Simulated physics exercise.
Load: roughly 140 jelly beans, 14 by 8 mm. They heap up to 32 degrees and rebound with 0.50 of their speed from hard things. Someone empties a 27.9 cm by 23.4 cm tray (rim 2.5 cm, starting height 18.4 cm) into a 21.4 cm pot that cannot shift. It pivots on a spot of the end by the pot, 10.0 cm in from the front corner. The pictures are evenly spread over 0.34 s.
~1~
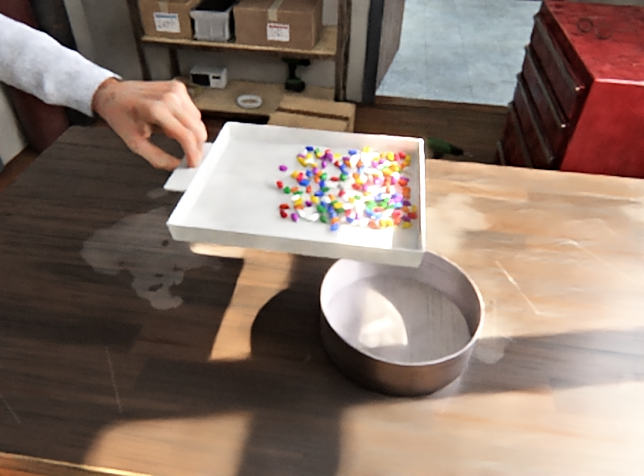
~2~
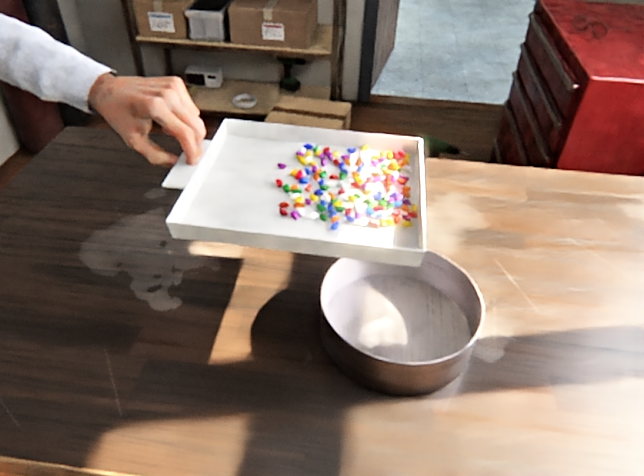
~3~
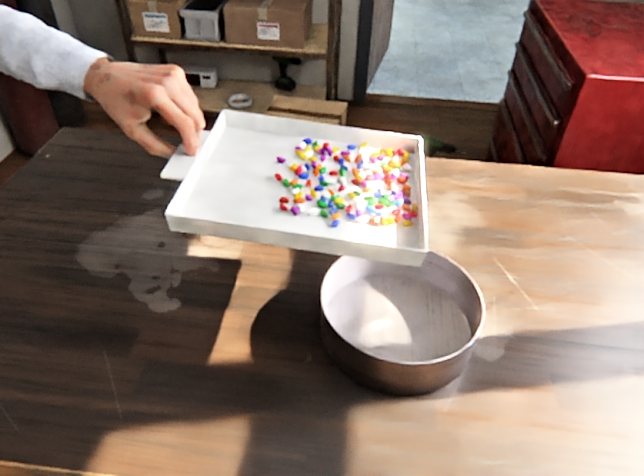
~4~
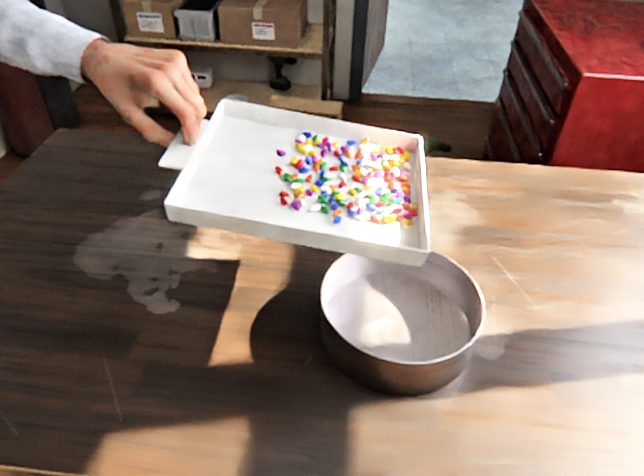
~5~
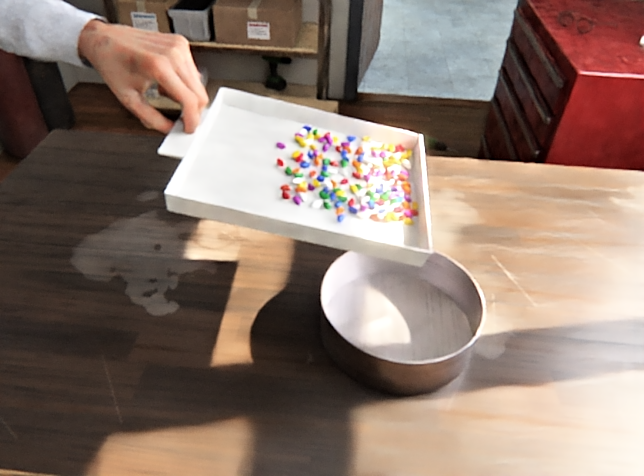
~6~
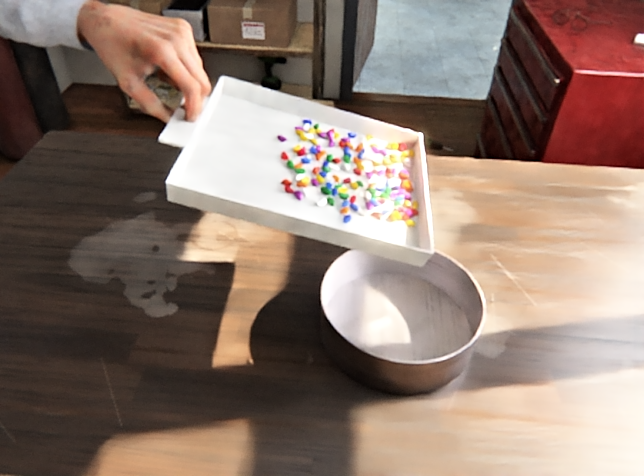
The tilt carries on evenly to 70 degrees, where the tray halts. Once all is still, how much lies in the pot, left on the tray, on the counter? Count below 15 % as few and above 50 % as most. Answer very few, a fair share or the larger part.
Pot: Very few, tray: The larger part, counter: Very few.
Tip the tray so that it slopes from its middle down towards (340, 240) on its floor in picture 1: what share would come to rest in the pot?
Some 30 per cent.
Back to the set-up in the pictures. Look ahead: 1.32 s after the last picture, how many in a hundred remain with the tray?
Roughly 100 per cent.
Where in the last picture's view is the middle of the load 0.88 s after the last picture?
At about (409, 172).
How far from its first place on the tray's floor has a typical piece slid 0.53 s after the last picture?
About 4 cm.
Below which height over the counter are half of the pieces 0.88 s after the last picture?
Roughly 22 cm.
Then, 0.53 s after the last picture, tilt 41 degrees; the tray holds 100 %, the pot 0 %.
Then, 0.88 s after the last picture, tilt 59 degrees; the tray holds 100 %, the pot 0 %.
Then, 1.32 s after the last picture, tilt 70 degrees; the tray holds 100 %, the pot 0 %.
In the end, pot 5 %, tray 95 %, counter 0 %.
